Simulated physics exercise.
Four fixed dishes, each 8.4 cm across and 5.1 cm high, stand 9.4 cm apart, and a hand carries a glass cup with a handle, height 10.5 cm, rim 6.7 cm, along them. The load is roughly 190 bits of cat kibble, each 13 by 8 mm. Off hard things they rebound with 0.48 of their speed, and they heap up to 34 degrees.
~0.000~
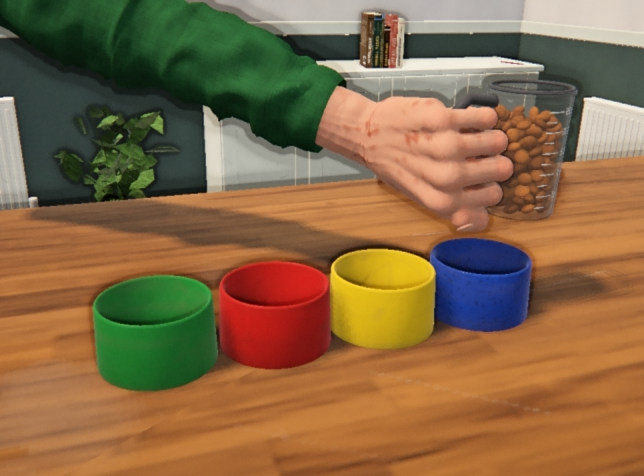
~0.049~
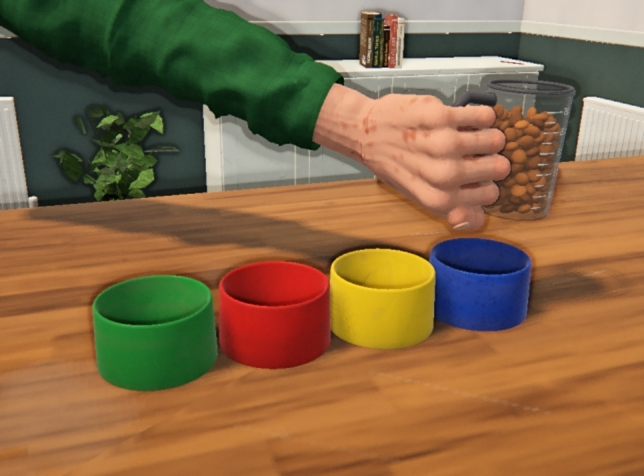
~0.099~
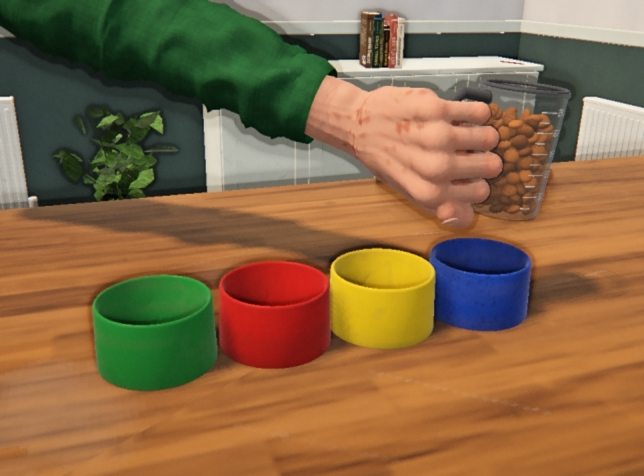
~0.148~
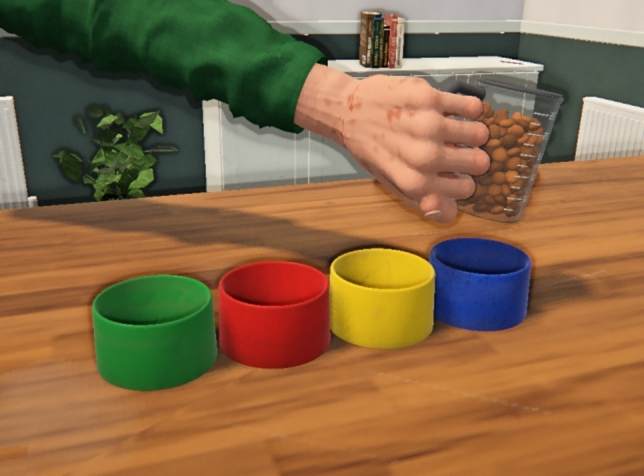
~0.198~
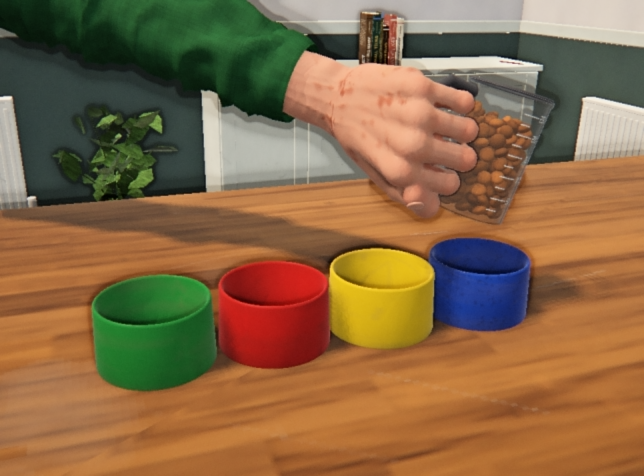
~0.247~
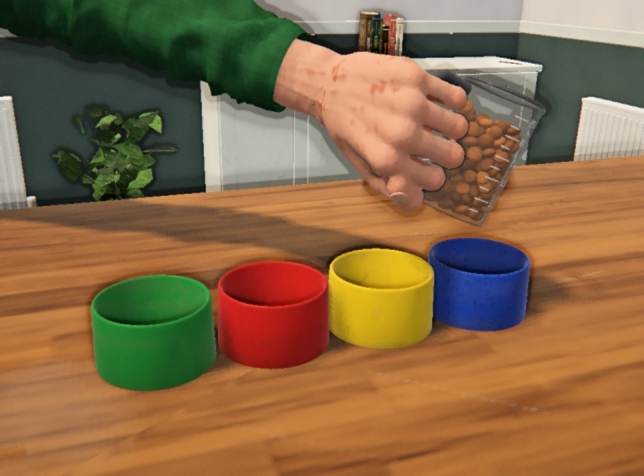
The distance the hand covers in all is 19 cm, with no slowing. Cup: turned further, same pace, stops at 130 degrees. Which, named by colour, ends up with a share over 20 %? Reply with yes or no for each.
Red dish: No, blue dish: No, green dish: No, yellow dish: Yes, counter: No.
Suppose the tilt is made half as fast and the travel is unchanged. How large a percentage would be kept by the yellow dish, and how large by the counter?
Yellow 100; counter 0.
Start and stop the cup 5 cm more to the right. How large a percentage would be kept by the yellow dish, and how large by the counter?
Then I'd expect yellow at 60 and the counter at 20.
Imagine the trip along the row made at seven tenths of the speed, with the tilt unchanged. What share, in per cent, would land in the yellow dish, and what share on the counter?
Yellow: 100; counter: 0.
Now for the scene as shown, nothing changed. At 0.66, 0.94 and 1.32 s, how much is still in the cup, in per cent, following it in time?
It goes roughly like this: 100, 95, 15 per cent.
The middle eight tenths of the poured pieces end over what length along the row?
That stretch comes to around 5 cm.
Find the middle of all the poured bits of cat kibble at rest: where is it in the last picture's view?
Near (379, 292).
Then, at 0.66 s, tilt 74 degrees; cup holds 100 %.
After 0.94 s, tilt 109 degrees; cup holds 95 %, yellow 5 %.
Then, at 1.32 s, tilt 130 degrees; cup holds 15 %, yellow 85 %.
By 1.9 s all is still; red 0 %, blue 0 %, green 0 %, yellow 100 %, counter 0 %.
